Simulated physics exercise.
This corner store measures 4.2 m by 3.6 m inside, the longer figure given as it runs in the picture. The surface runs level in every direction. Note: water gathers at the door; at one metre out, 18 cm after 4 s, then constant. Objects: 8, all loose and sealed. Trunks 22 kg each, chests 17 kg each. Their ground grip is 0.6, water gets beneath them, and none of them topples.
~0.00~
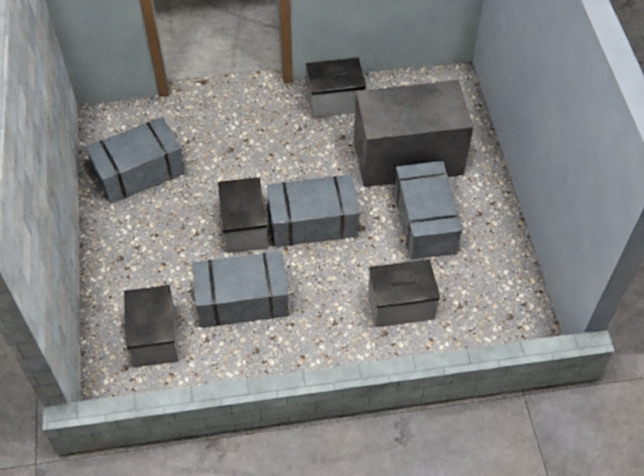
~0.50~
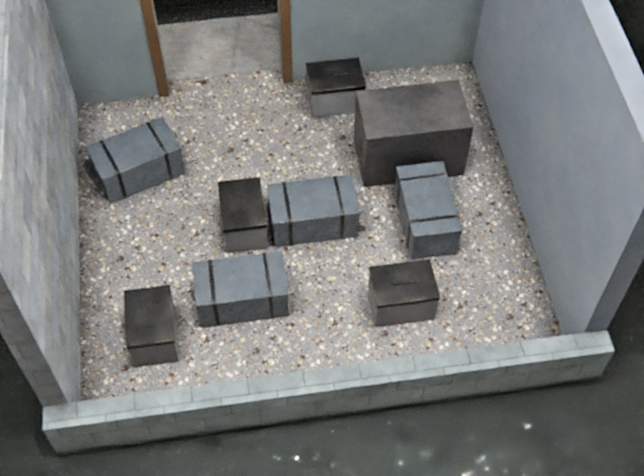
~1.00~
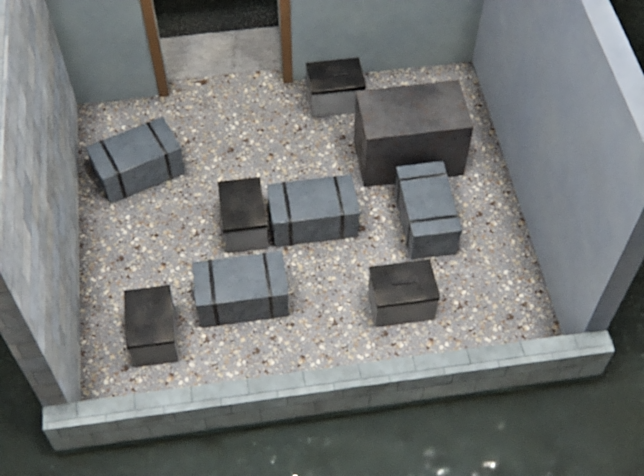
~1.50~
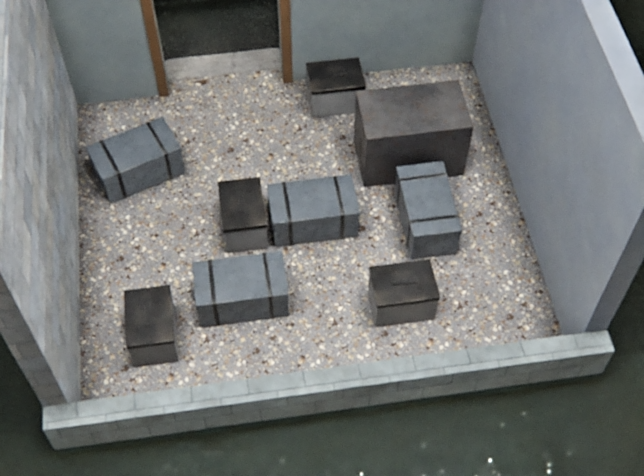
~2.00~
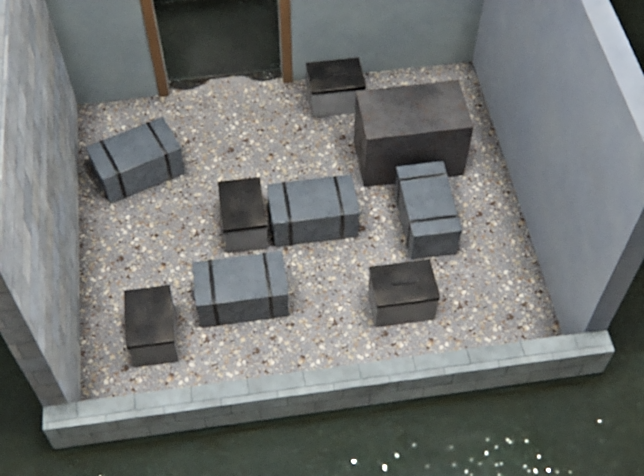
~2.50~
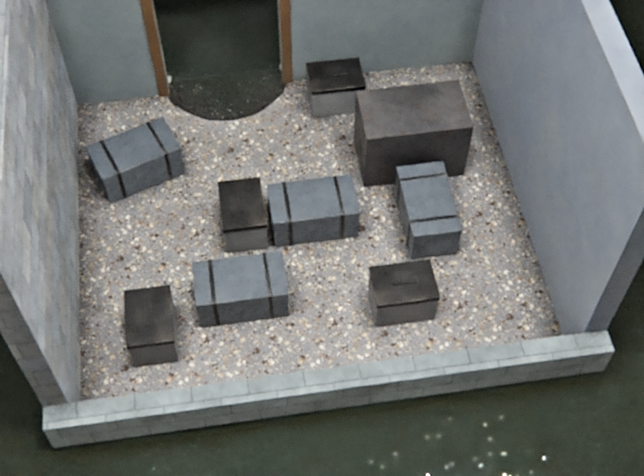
The video shows a walled storeroom holding grey strapped trunks and dark-topped chests on a pebbled floor as dark water covers the ground outside, advances through the doorway and spreads slightly inside, while the trunks and chests stay still.
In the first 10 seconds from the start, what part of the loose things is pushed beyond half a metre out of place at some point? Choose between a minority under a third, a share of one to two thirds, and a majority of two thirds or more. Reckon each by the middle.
A share of one to two thirds.
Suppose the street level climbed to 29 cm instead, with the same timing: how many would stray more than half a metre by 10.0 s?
In that case the number is 6.
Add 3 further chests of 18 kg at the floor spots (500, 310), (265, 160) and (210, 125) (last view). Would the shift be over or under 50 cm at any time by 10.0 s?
Respectively, lower, higher and higher.
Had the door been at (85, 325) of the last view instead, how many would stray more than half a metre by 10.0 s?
Count: 4.
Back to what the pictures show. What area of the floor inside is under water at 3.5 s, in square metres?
Near 2.0 m2 in all.
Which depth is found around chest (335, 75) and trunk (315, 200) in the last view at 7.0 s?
Roughly 2 and 7 cm.
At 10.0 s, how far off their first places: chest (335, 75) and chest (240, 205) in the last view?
They've ended up 0 cm and 100 cm away, in that order.
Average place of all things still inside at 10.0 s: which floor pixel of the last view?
The centre is close to (292, 270).
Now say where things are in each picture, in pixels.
A trunk at (429, 198), on the bottom; a chest at (242, 203) rests on the ground; water covers 0.0 m2; 0 of 8 have shifted, in the first frame.
A trunk at (429, 198) rests on the ground; a chest at (242, 203) rests on the ground; 0.0 m2 under water; 0 of 8 have shifted, in the second frame.
A trunk at (429, 198), on the bottom; a chest at (242, 203), on the bottom; 0.0 m2 under water; 0 of 8 have shifted, in the third frame.
A trunk at (429, 198), on the bottom; a chest at (242, 203), on the bottom; 0.0 m2 under water; 0 of 8 have shifted, in the fourth frame.
A trunk at (429, 198), on the bottom; a chest at (242, 203) rests on the ground; water covers 0.0 m2; 0 of 8 have shifted, in the fifth frame.
A trunk at (429, 198), on the bottom; a chest at (242, 203), on the bottom; water covers 0.4 m2; 0 of 8 have shifted, in the sixth frame.
After 3.5 s 0 of 8 are over 50 cm from their spots; 0 afloat.
After 4.5 s 0 of 8 are over 50 cm from their spots; 0 afloat.
After 7.0 s 1 of 8 are over 50 cm from their spots; 0 afloat.
After 10.0 s 5 of 8 are over 50 cm from their spots, and 5 have been at some point; 7 afloat.
